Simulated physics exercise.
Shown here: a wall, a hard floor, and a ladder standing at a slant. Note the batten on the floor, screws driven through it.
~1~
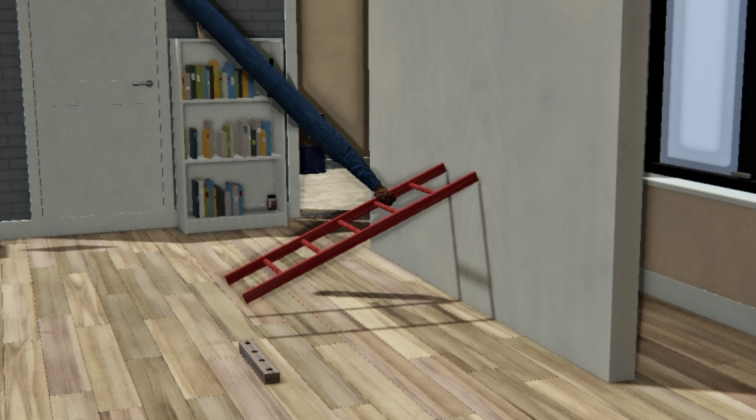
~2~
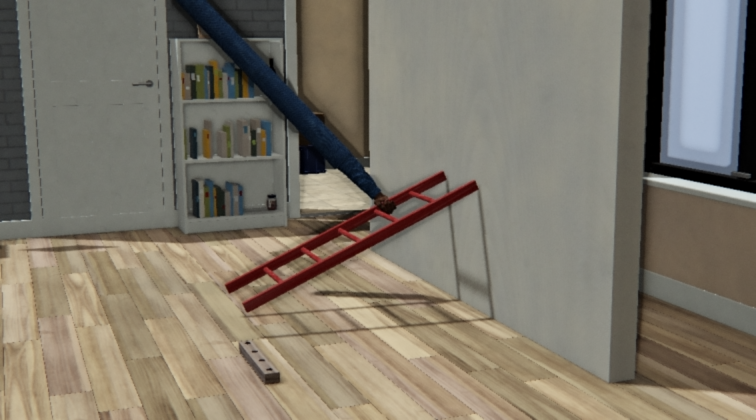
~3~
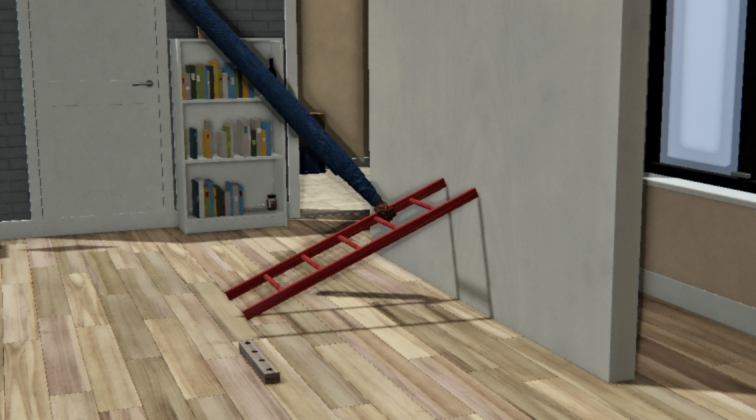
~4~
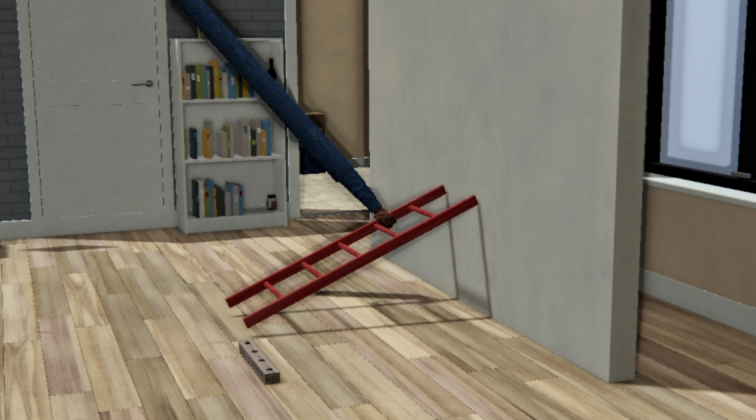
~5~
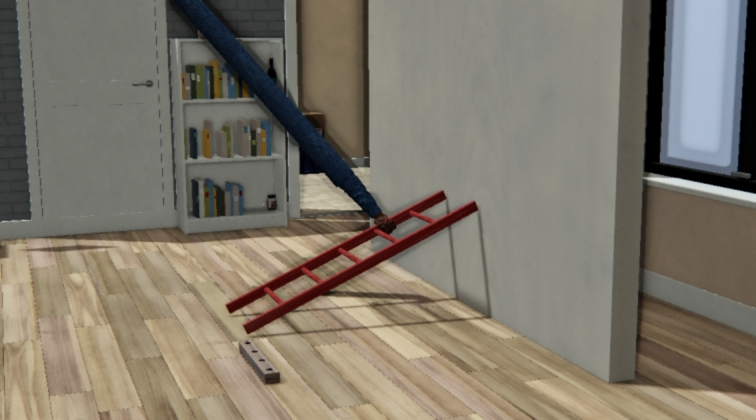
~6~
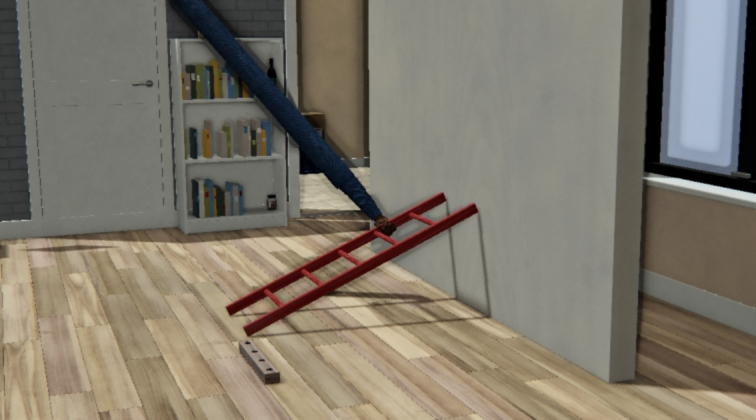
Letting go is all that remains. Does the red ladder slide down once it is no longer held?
Yes - slithers away.
Then, 0.36 s past the last view, red ladder leaning 23° off how it started near (341, 309).
Finally, the red ladder slides out and falls, near (338, 310).
